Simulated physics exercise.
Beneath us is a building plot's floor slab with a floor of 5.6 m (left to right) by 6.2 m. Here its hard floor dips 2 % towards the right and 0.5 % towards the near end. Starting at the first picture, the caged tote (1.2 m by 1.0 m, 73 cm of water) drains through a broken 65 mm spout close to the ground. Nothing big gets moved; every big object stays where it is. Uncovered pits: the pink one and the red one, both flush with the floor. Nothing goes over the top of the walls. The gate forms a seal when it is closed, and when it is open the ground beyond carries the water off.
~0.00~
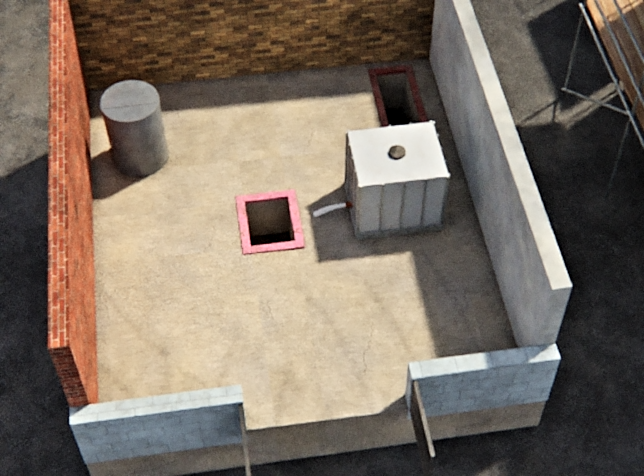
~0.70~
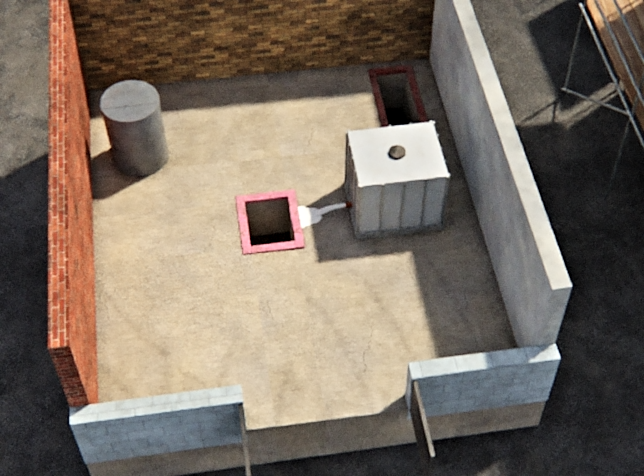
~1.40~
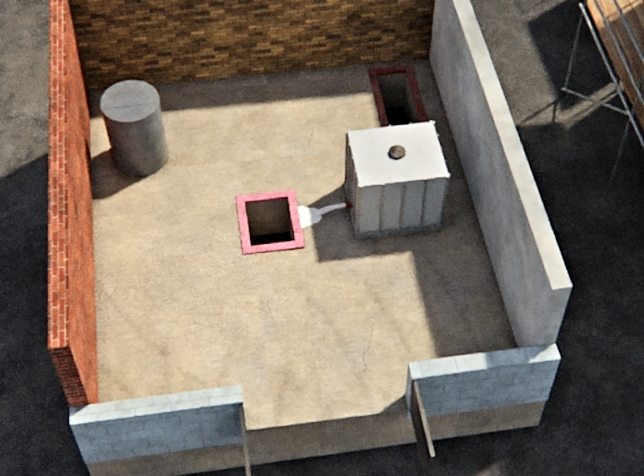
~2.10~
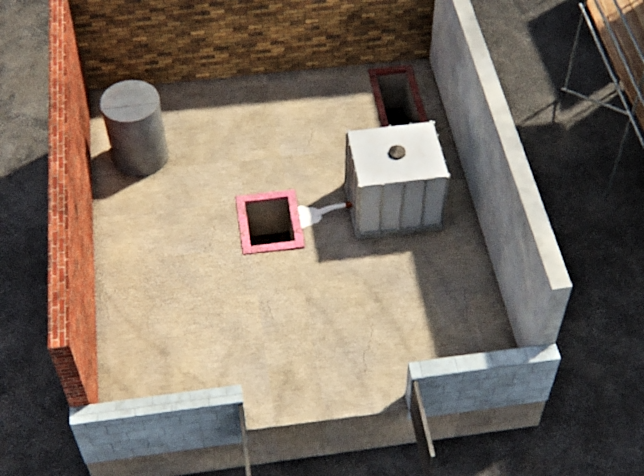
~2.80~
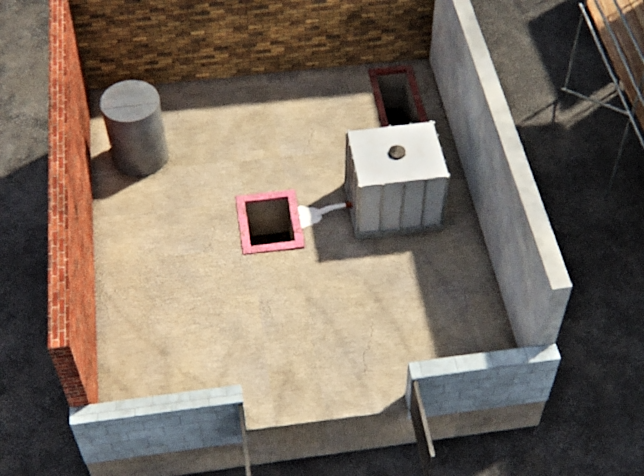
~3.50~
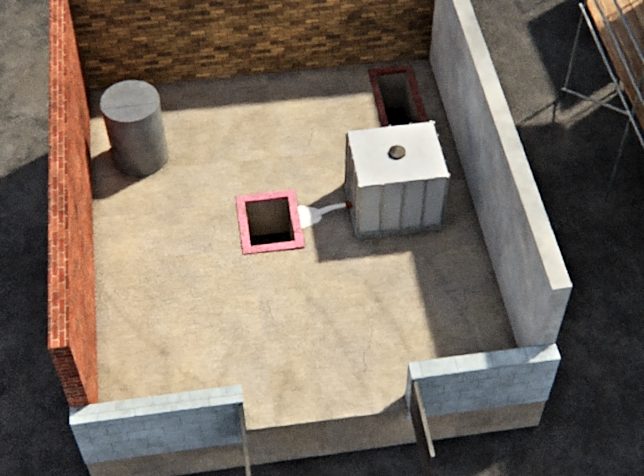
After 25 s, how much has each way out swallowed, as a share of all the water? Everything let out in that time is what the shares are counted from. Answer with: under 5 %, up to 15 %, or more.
The gate takes under 5 %; the pink pit takes more than 15 %; the red pit takes not even 5 %.
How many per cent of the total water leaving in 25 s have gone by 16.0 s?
Around 65 percent by that point.
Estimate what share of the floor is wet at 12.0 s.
0 %.
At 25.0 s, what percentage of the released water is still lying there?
2 %.
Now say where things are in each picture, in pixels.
The jet has just started at (333, 207); the ground is still dry, in the first picture.
The jet leaves at (333, 207); the sheet reaches (294, 227), 0.9 m away, and wets 0.1 m2, in the second picture.
From the spout at (333, 207) the water has spread over 0.1 m2; its tip is at (294, 227), and it is 1.5 cm deep on average, in the third picture.
From the spout at (333, 207) the water has spread over 0.1 m2; its tip is at (294, 227), and it is 1.5 cm deep on average, in the fourth picture.
From the spout at (333, 207) the water has spread over 0.1 m2; its tip is at (294, 227), and it is 1.5 cm deep on average, in the fifth picture.
From the spout at (333, 207) the water has spread over 0.1 m2; its tip is at (294, 227), and it is 1.5 cm deep on average, in the sixth picture.
After 5.0 s water covers under 5 % of the floor and is deepest (2 cm) near (306, 219); gone so far, the gate 0 %, the pink pit 20 %, the red pit 0 %.
After 8.0 s water covers under 5 % of the floor and is deepest (2 cm) near (306, 219); gone so far, the gate 0 %, the pink pit 33 %, the red pit 0 %.
After 12.0 s water covers under 5 % of the floor and is deepest (2 cm) near (306, 219); gone so far, the gate 0 %, the pink pit 49 %, the red pit 0 %.
After 16.0 s water covers under 5 % of the floor and is deepest (2 cm) near (306, 219); gone so far, the gate 0 %, the pink pit 65 %, the red pit 0 %.
After 25.0 s water covers under 5 % of the floor and is deepest (2 cm) near (306, 219); gone so far, the gate 0 %, the pink pit 98 %, the red pit 0 %.
